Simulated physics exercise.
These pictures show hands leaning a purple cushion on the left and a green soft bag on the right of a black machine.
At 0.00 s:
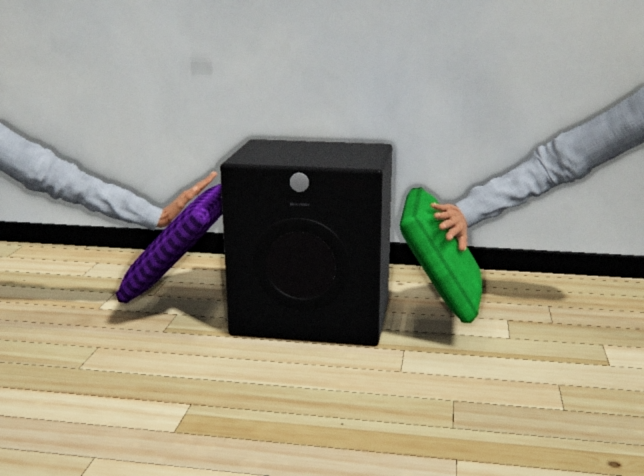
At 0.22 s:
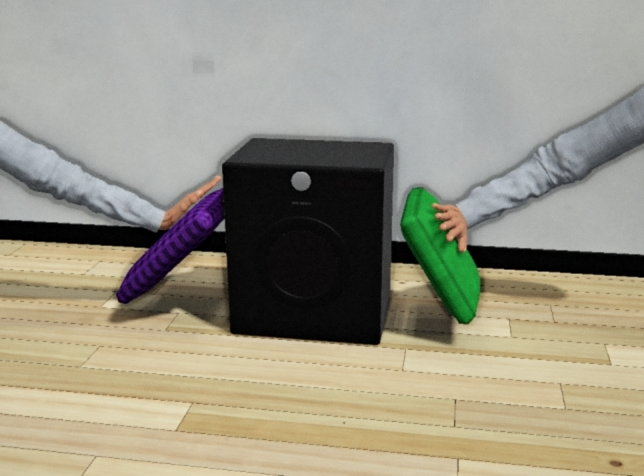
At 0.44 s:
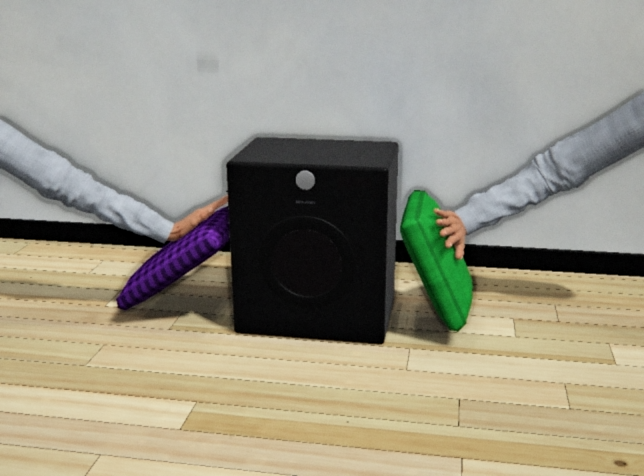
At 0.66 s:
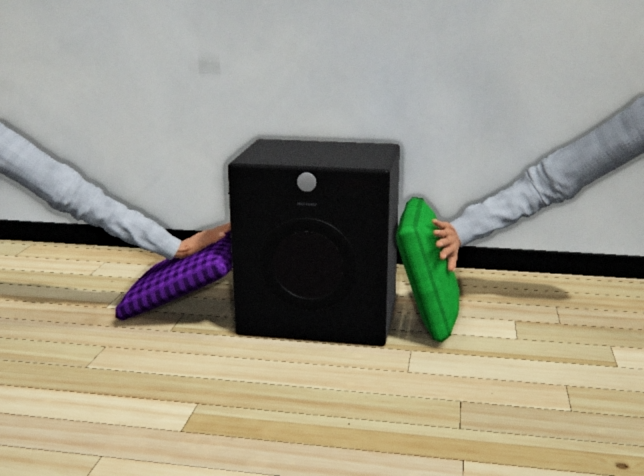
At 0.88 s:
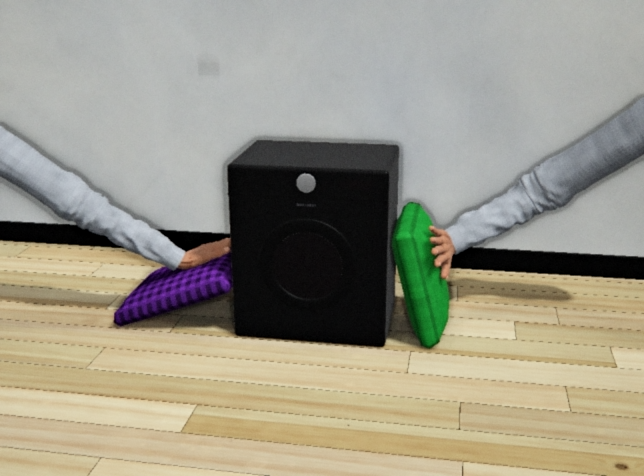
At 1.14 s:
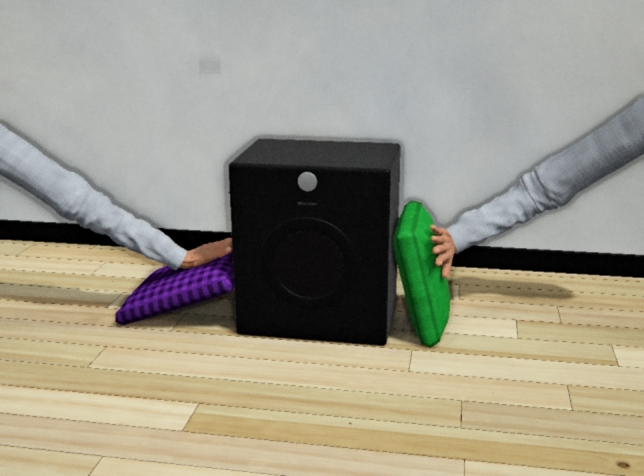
A purple cushion on the left, under a grey-sleeved hand, tilts down from a steep lean to a low slant beside a black, speaker-like box, while a green padded object on the right, held by another hand, swings its lower end inward until nearly upright. The box stands between them on a pale wooden floor before a light grey wall, seen from the front and slightly above. Both then stay almost still.
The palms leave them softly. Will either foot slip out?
In the end the purple cushion slumps to the floor, the green soft bag remains propped up.
After 1.32 s, cushion flat on the floor near (189, 290); soft bag propped as before near (421, 272).
After 1.48 s, cushion flat on the floor near (188, 295); soft bag propped as before near (421, 273).
In the end, cushion flat on the floor near (188, 296); soft bag propped as before near (421, 273). The purple cushion slides down flat and the green soft bag keeps leaning.
